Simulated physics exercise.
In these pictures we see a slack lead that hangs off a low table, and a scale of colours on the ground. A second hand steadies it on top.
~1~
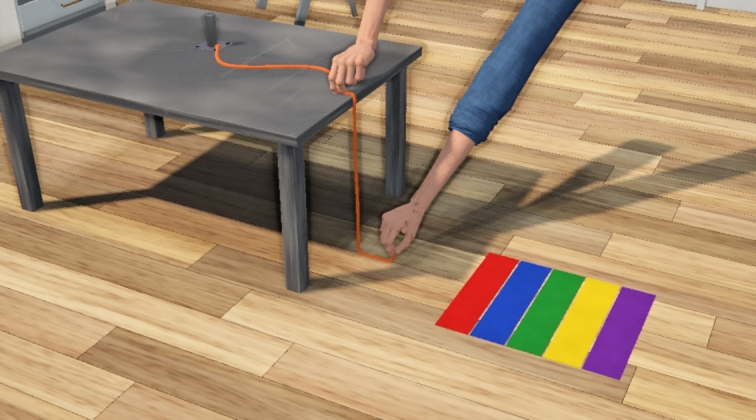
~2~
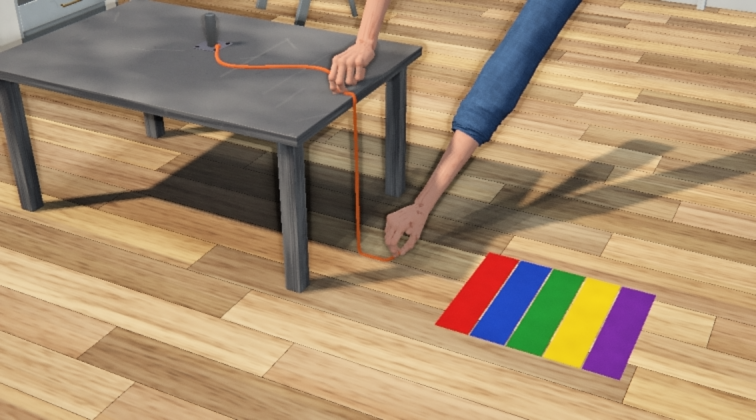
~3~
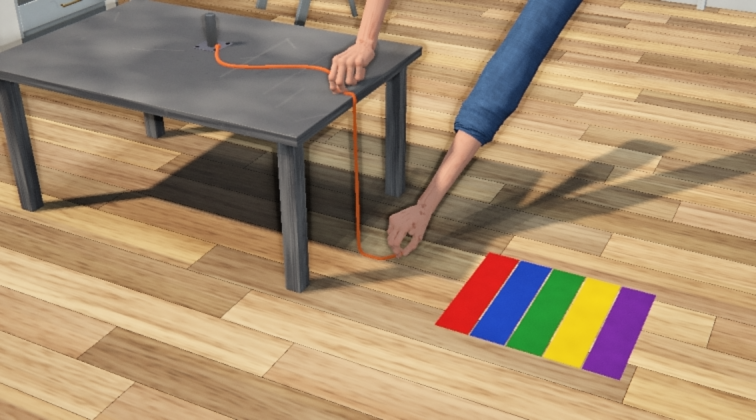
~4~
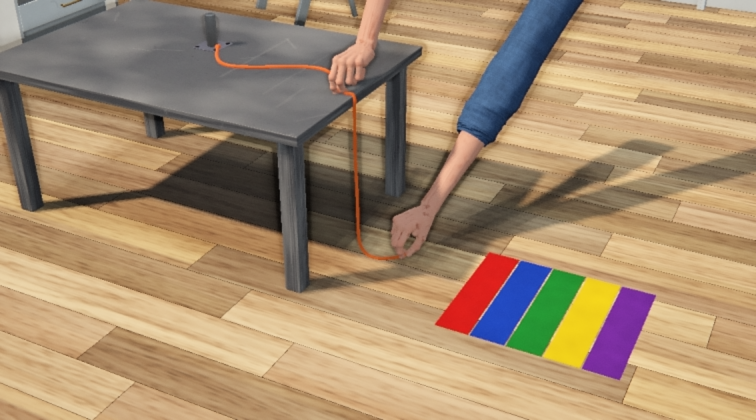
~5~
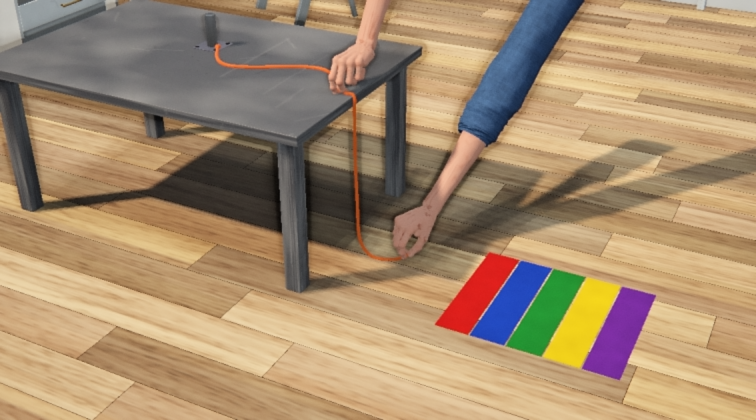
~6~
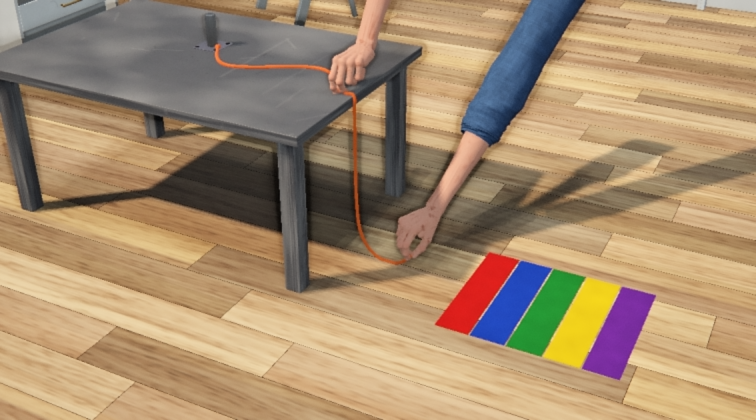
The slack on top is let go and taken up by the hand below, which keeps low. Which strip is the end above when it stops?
The green one.
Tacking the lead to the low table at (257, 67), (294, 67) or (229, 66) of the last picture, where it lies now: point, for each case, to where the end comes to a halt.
Approximately (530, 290), (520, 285) and (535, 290) respectively.
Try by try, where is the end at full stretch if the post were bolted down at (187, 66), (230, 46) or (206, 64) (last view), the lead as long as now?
Approximate pixels in order: (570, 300), (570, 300), (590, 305).
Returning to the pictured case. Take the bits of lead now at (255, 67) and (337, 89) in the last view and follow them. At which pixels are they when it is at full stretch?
The first lands at (280, 65), while the second lands at (374, 108).
Early on, end near (496, 279); over red.
Midway, end near (532, 289); over blue.
At the end of the slack, end near (554, 295); over green. The green one.
